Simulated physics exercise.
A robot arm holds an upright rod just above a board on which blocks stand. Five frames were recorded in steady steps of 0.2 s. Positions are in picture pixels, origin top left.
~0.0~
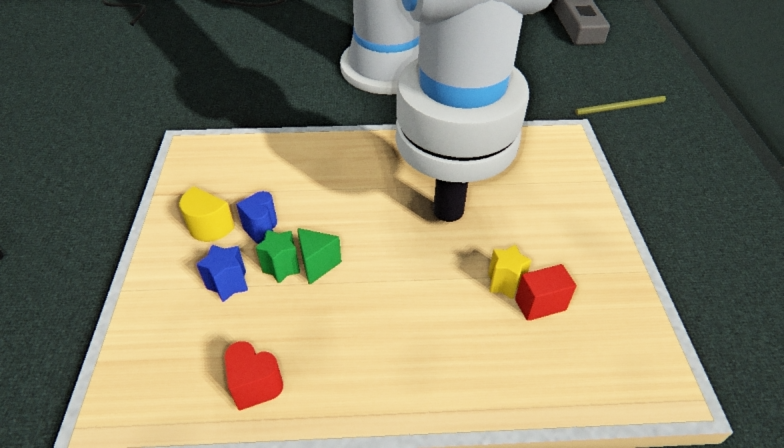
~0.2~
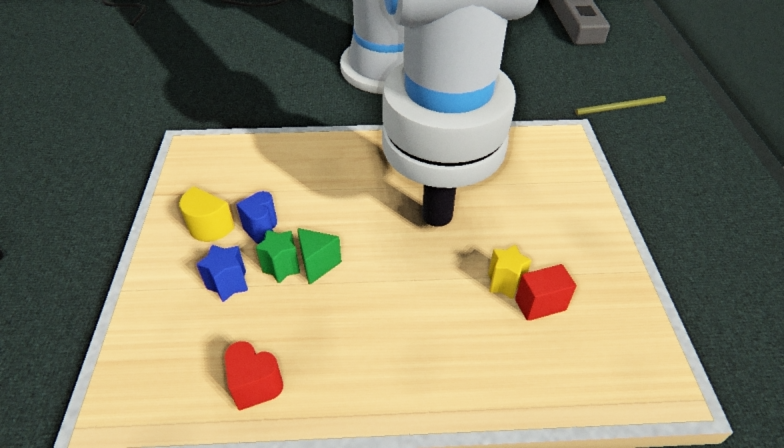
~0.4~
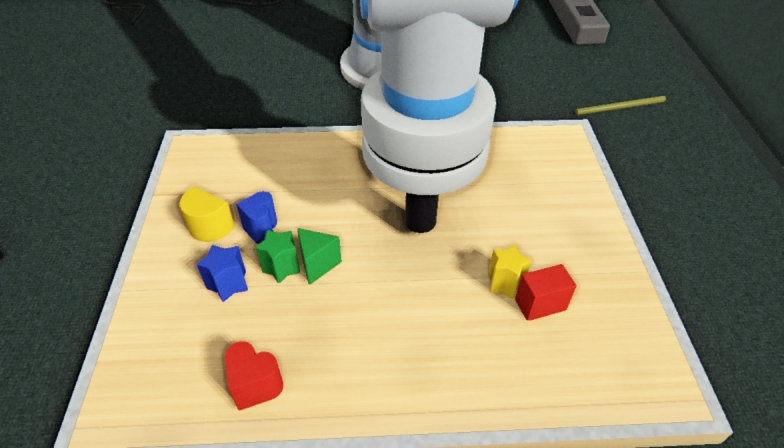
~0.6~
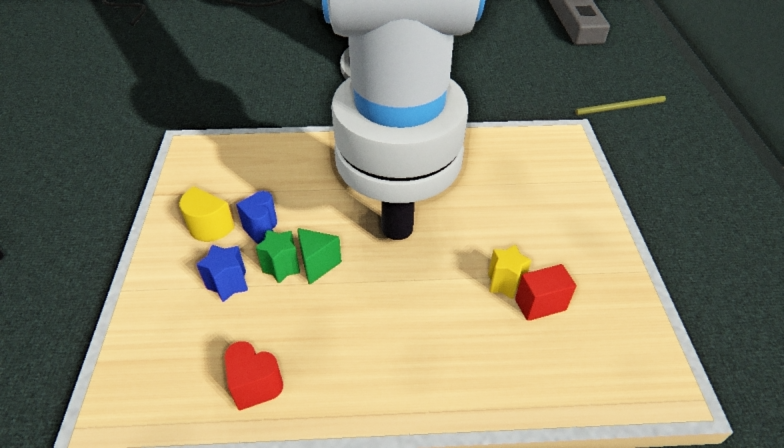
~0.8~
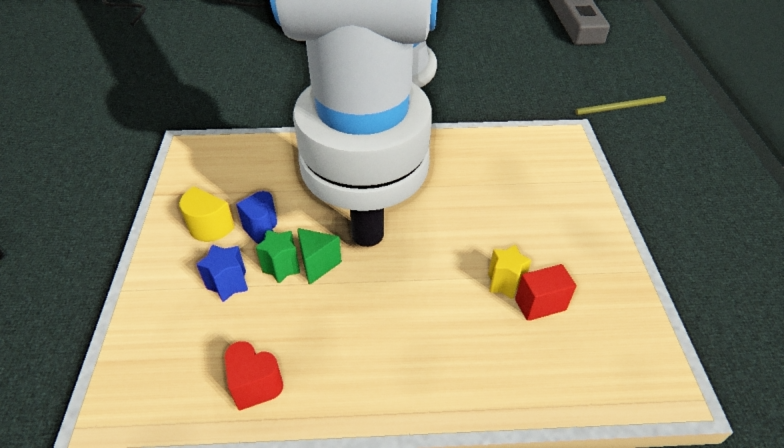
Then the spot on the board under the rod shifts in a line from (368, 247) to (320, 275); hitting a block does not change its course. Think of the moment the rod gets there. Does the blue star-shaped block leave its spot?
I'd say no.
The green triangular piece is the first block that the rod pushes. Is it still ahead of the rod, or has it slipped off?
It keeps leading.
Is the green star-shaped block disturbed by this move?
Moved away.
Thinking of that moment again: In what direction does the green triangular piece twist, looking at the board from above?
I'd predict that, seen from above, the green triangular piece rotates clockwise.
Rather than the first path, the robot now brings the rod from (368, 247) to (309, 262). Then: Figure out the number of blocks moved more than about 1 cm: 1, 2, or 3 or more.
The number will come to 2.
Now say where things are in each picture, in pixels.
Tip of the rod (449, 211), middles of tops, blue star-shaped block (220, 259), green star-shaped block (276, 242), green triangular piece (314, 241), in the first picture.
Rod (437, 216), nothing pushed, in the second picture.
Rod (421, 222), nothing pushed, in the third picture.
Rod (398, 229), nothing pushed, in the fourth picture.
Rod (368, 235), blue star-shaped block (220, 259), green star-shaped block (276, 242), green triangular piece (314, 241), in the fifth picture.
The first path, step by step. Halfway along, rod (343, 250); green star-shaped block (270, 243); green triangular piece (302, 246).
At the end, rod (318, 264); blue star-shaped block unmoved; green star-shaped block (262, 243), turned 40° clockwise; green triangular piece (285, 259), turned 45° clockwise.
